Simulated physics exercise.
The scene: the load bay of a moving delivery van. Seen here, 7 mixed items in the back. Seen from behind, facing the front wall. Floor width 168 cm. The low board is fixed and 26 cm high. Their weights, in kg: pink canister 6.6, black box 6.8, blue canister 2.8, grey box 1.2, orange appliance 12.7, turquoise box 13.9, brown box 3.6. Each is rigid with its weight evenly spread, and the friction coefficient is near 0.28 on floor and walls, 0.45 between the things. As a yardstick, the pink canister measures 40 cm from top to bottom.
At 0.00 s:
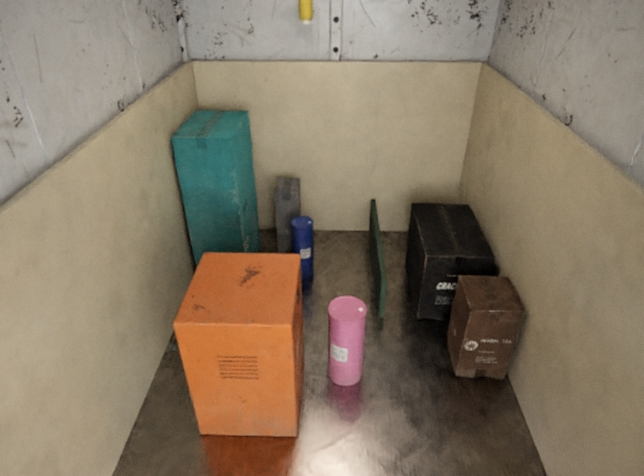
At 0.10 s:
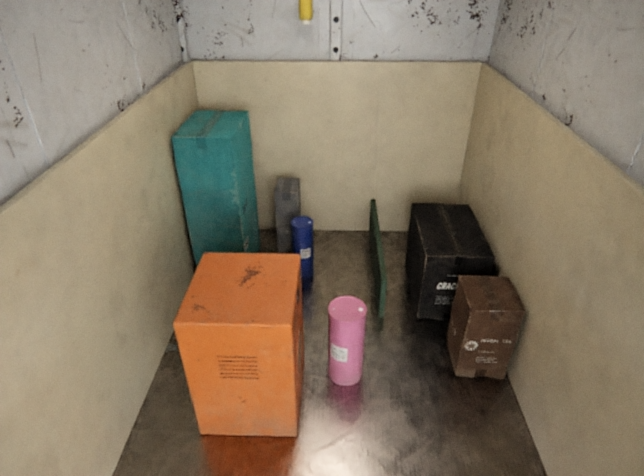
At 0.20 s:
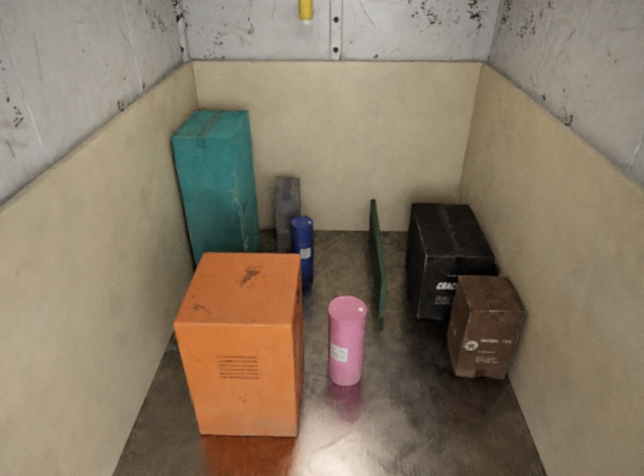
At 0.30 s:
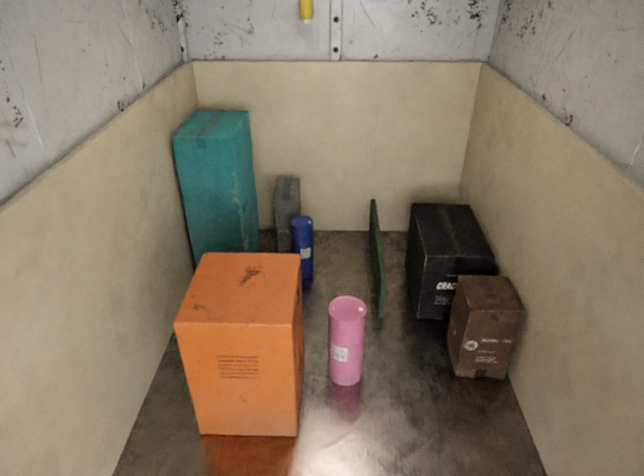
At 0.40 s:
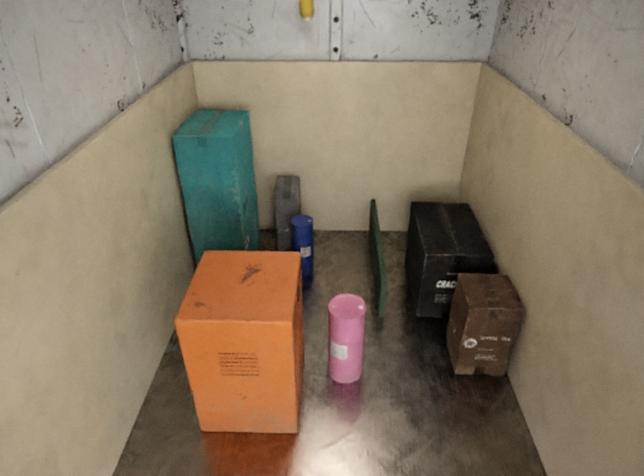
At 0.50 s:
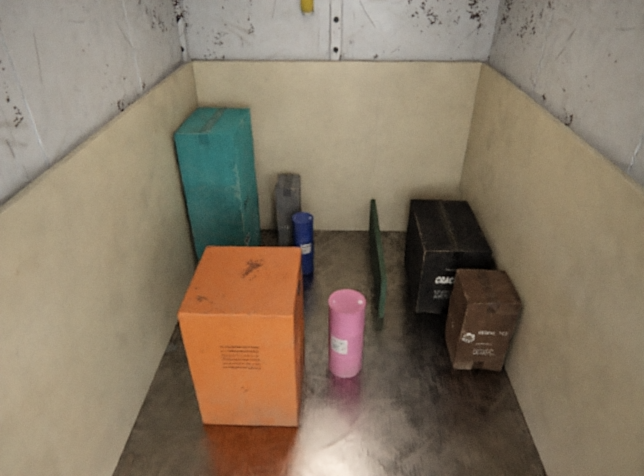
The orange box, pink canister and other loose items sit still at first on the floor of a van's load bay. Then they slide very slightly forward together, toward the front wall, the orange box's shift being the easiest to see, and all stay upright.
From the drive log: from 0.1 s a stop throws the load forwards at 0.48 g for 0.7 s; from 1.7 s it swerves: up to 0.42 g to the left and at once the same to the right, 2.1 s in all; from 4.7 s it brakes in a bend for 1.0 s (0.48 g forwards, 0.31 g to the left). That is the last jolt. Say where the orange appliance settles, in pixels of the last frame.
The orange appliance comes to rest near (220, 242).
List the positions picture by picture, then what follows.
In the first frame, steady run; orange appliance (250, 344); pink canister (346, 342).
In the second frame, steady run; blue canister (303, 248); grey box (289, 218).
In the third frame, load feels 0.21 g forwards; turquoise box (223, 199); brown box (482, 327).
In the fourth frame, load feels 0.41 g forwards; pink canister (346, 342); black box (444, 260).
In the fifth frame, load feels 0.48 g forwards; blue canister (303, 247); grey box (289, 217).
In the sixth frame, load feels 0.48 g forwards; orange appliance (252, 336) shifted 5 cm; turquoise box (224, 195) shifted 5 cm.
Around 2.30 s, load feels 0.36 g left; orange appliance shifted 26 cm near (255, 302); brown box shifted 27 cm; black box shifted 26 cm.
Around 5.20 s, load feels 0.48 g forwards, 0.31 g left; orange appliance shifted 39 cm near (247, 285); brown box shifted 40 cm; pink canister shifted 39 cm.
Finally (7.1 s), not toppled but over 15 cm from the start, pink canister, black box, blue canister, grey box, orange appliance, turquoise box and brown box. In the last view, orange appliance near (220, 242).
